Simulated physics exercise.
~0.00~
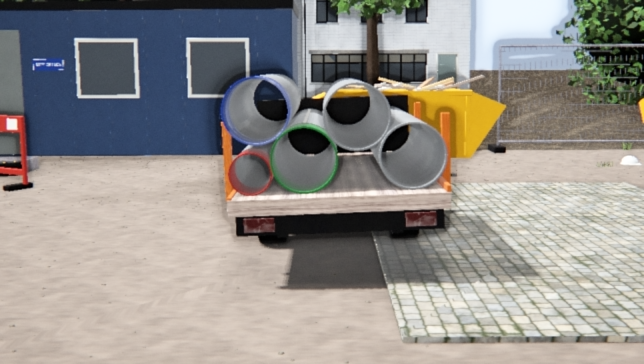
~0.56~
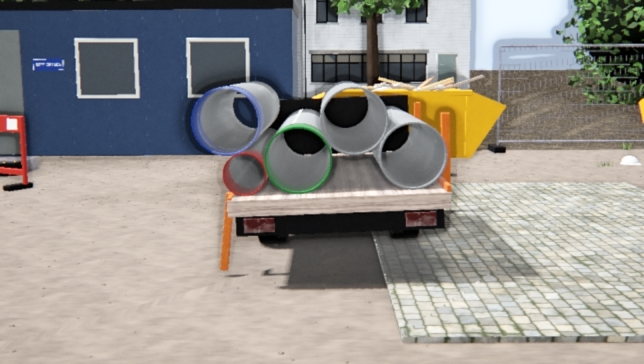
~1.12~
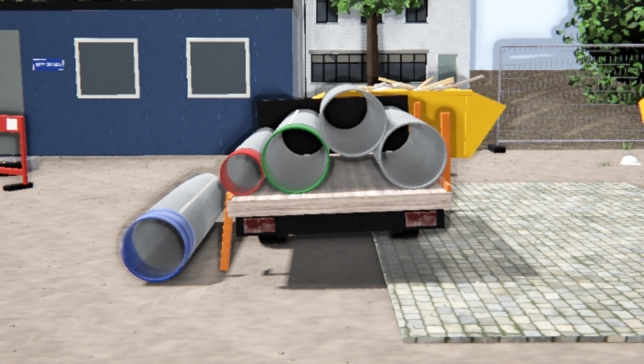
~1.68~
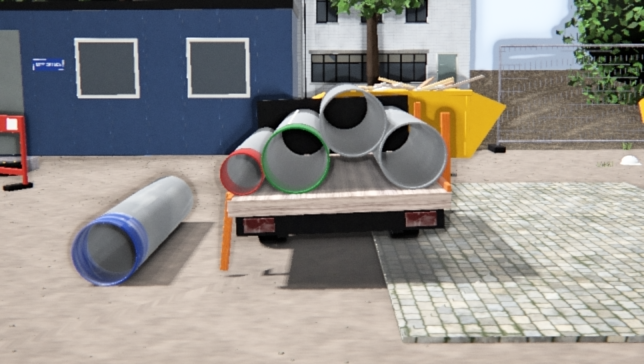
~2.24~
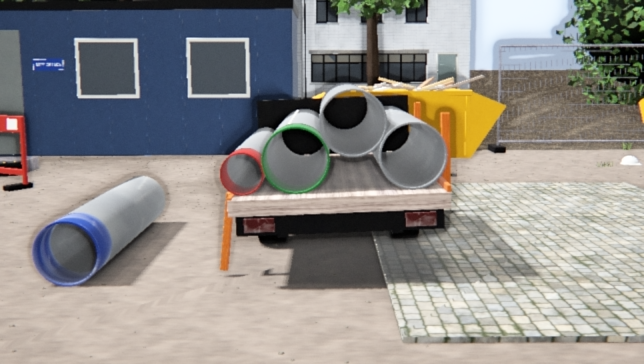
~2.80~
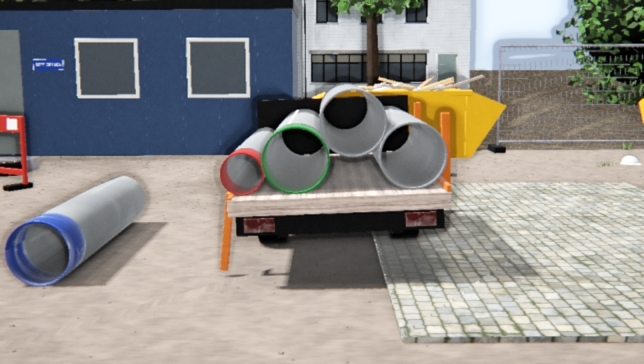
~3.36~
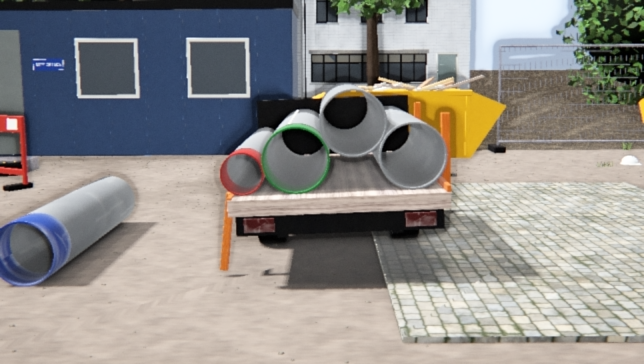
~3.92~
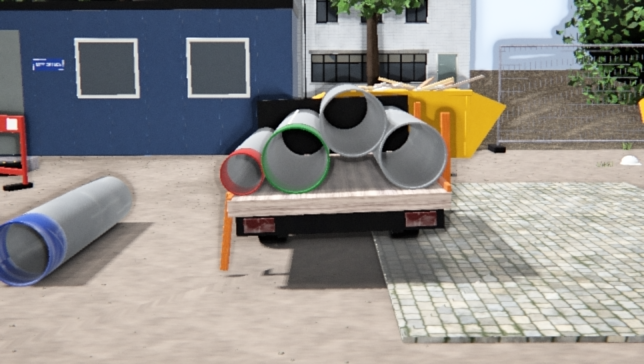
A parked trailer held a stack of five pipes when the orange posts on its left side swung down, and the blue-rimmed pipe dropped off that side, rolled left and stopped on the ground while the other four stayed aboard.
